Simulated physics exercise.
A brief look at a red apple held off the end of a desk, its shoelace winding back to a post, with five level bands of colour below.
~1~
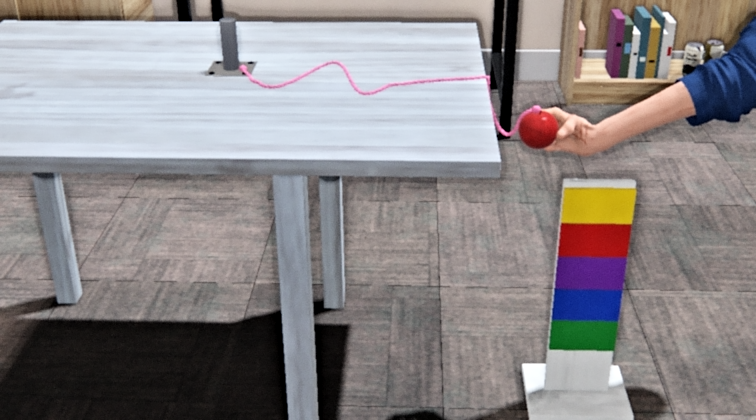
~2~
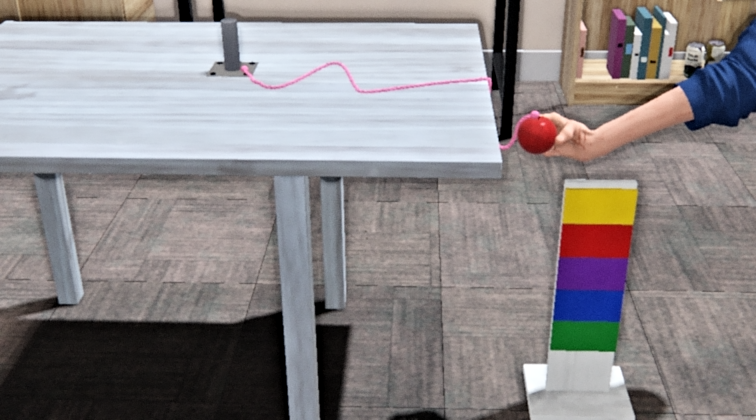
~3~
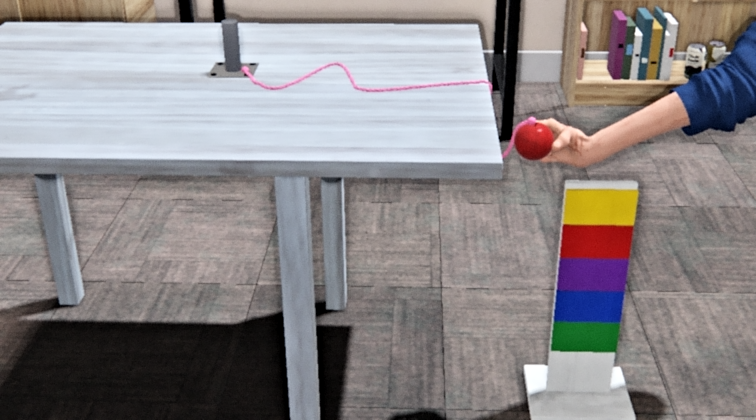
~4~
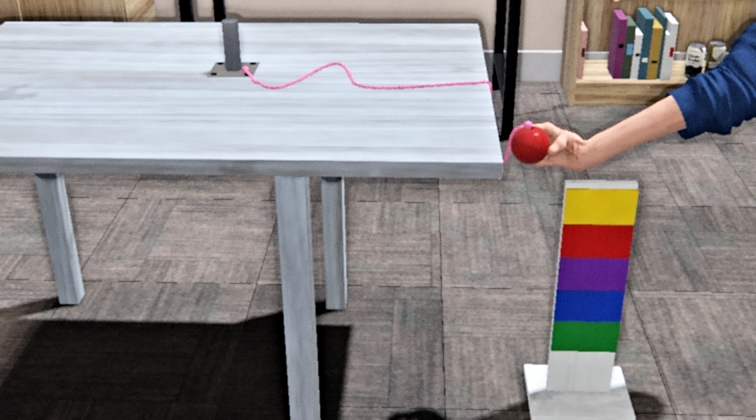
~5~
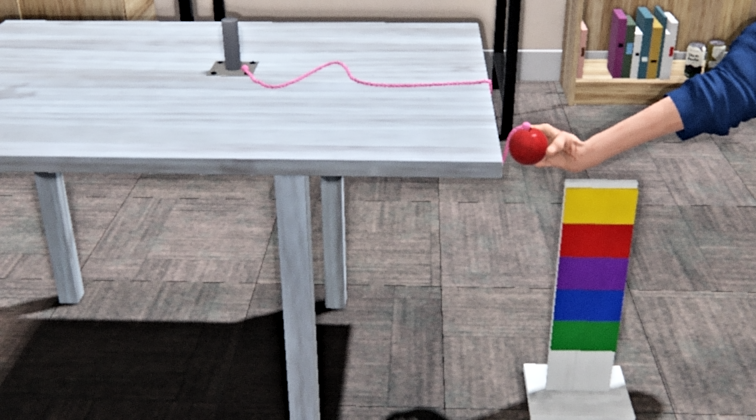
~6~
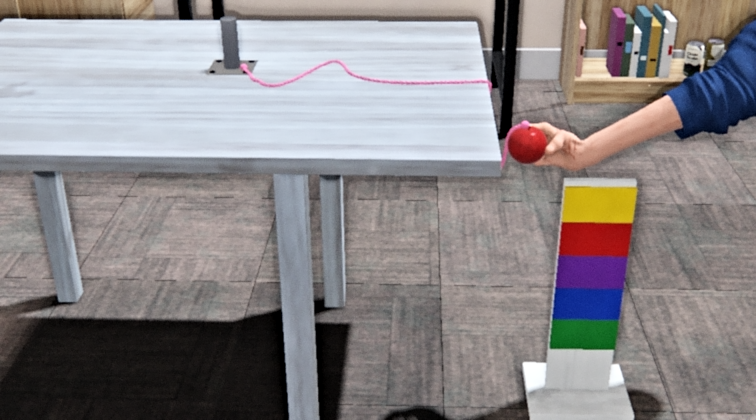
A red apple held by a hand beyond the desk's right edge shifts slightly down and to the left, its pink shoelace winding back across the desktop to a post, while an upright board with coloured bands stands still below.
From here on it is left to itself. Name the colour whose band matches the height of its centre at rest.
That would be green.
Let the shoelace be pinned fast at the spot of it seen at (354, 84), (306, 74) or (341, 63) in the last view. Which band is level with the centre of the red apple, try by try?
Going through the tries in order, you get red, blue and purple.
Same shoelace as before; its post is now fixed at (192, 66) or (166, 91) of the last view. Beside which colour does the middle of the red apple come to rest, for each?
Taking the two spots in turn: Blue, then blue.
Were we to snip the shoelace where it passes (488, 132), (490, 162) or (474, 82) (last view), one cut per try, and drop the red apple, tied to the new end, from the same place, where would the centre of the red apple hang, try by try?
Try by try: (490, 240), (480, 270) and (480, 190).
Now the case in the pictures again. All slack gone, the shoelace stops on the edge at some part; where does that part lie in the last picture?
Approx. (383, 82).
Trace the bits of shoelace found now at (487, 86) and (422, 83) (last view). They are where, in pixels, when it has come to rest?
About (479, 154), and the other about (482, 98).
Soon after, apple near (513, 315); level with blue.
Then, apple near (448, 294); level with green.
Further on, apple near (484, 285); level with green.
At rest, apple near (468, 293); level with green. The green one.
